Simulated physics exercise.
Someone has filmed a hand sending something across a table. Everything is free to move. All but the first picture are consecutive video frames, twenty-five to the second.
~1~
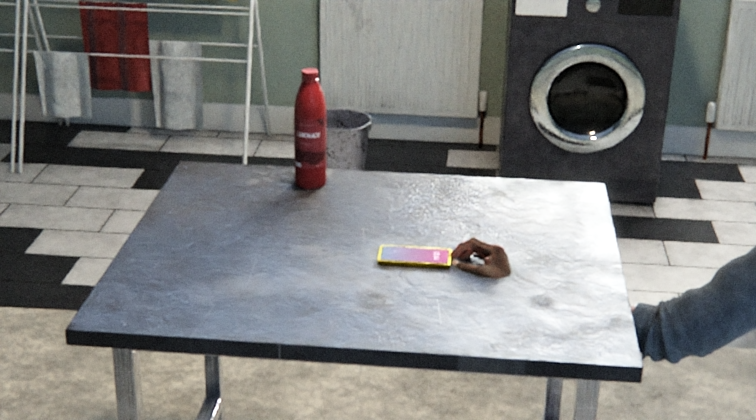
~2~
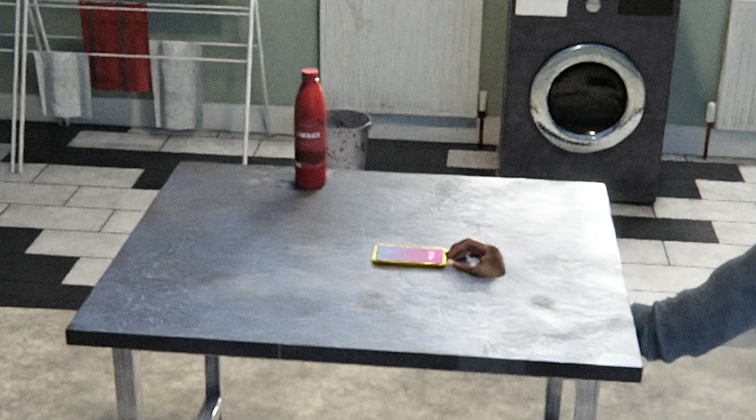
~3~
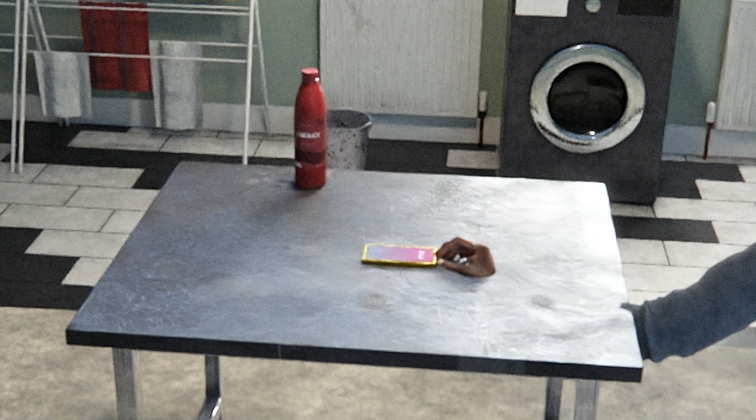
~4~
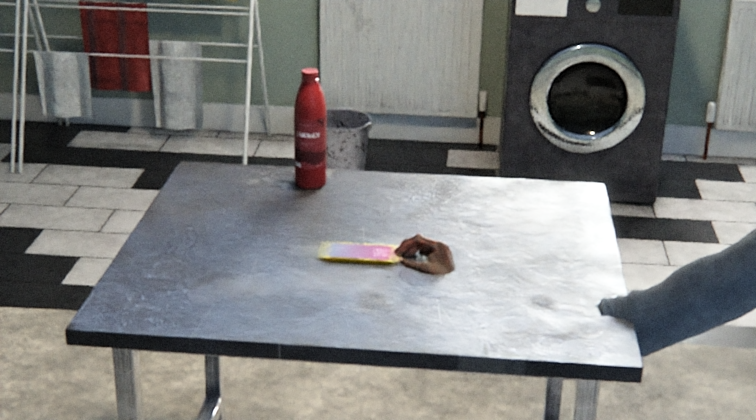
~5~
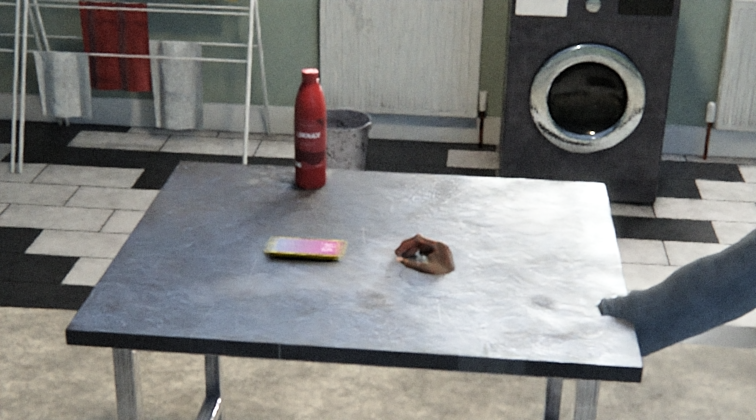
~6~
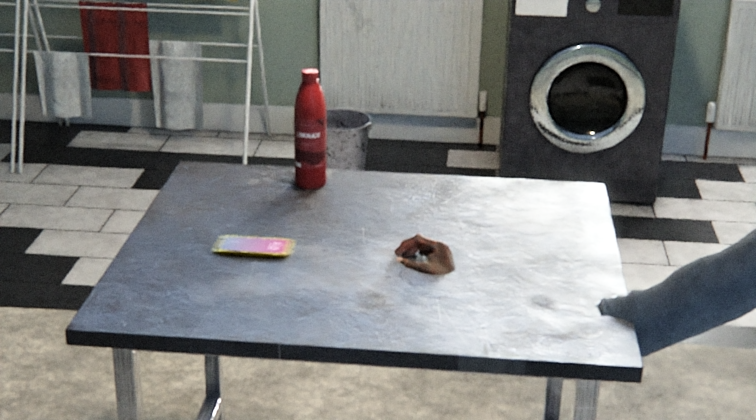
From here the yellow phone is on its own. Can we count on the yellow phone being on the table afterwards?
The yellow phone goes over the edge.
Then, 0.10 s after the last picture, yellow phone slid well along near (136, 240).
Then, 0.30 s after the last picture, yellow phone now off the table.
Then, 0.40 s after the last picture, things are still on the move.
Then, 0.60 s after the last picture, as before.
By the end, off the table, yellow phone.
